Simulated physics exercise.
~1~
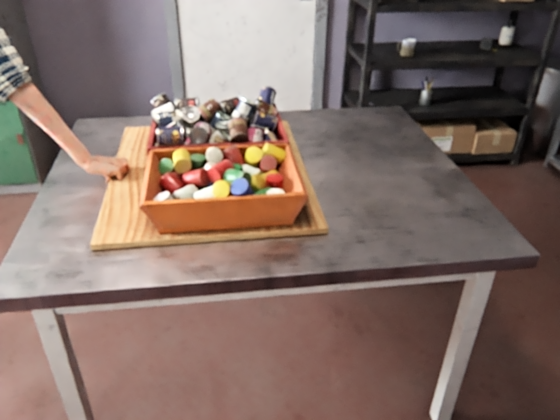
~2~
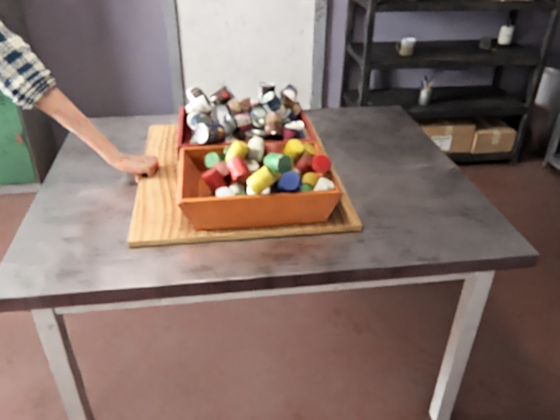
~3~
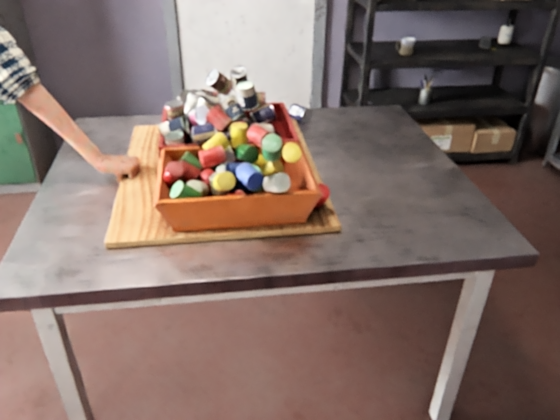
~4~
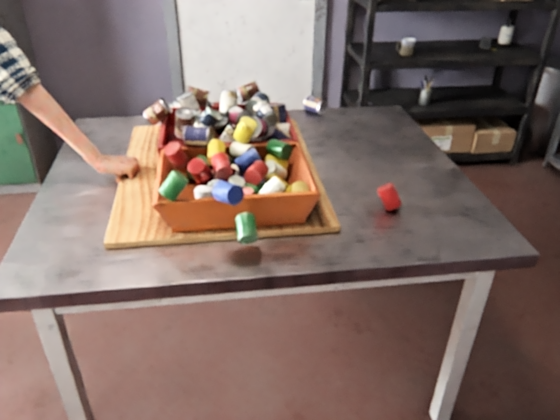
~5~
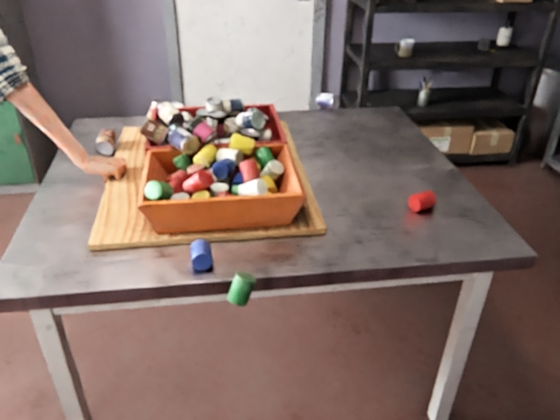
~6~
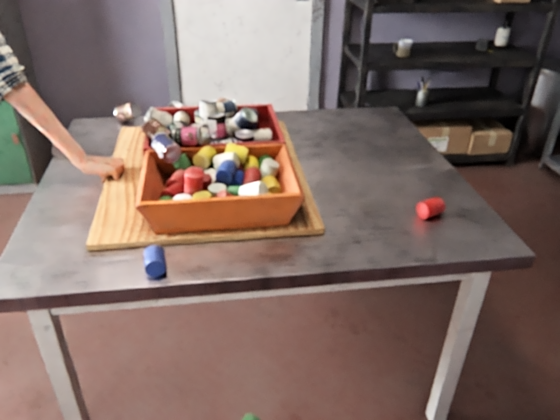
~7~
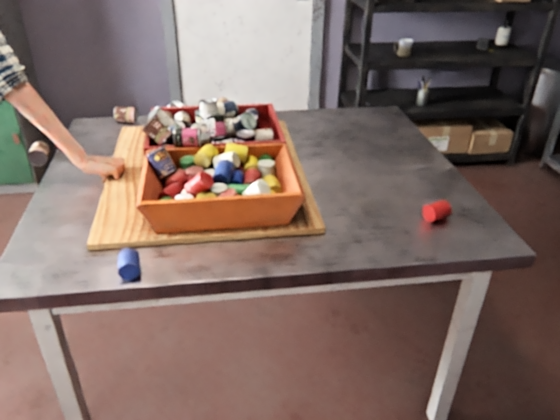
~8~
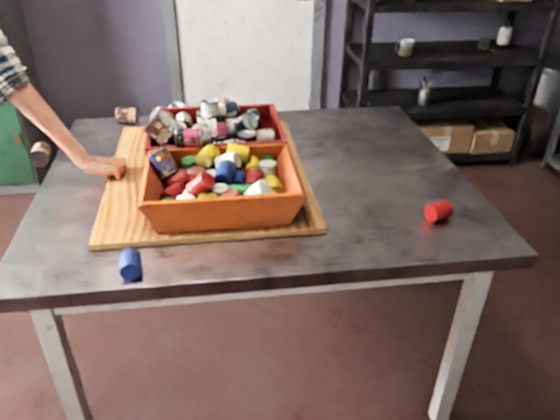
Colourful small containers spilling from red and orange boxes as a hand slides their board back and forth across a table.
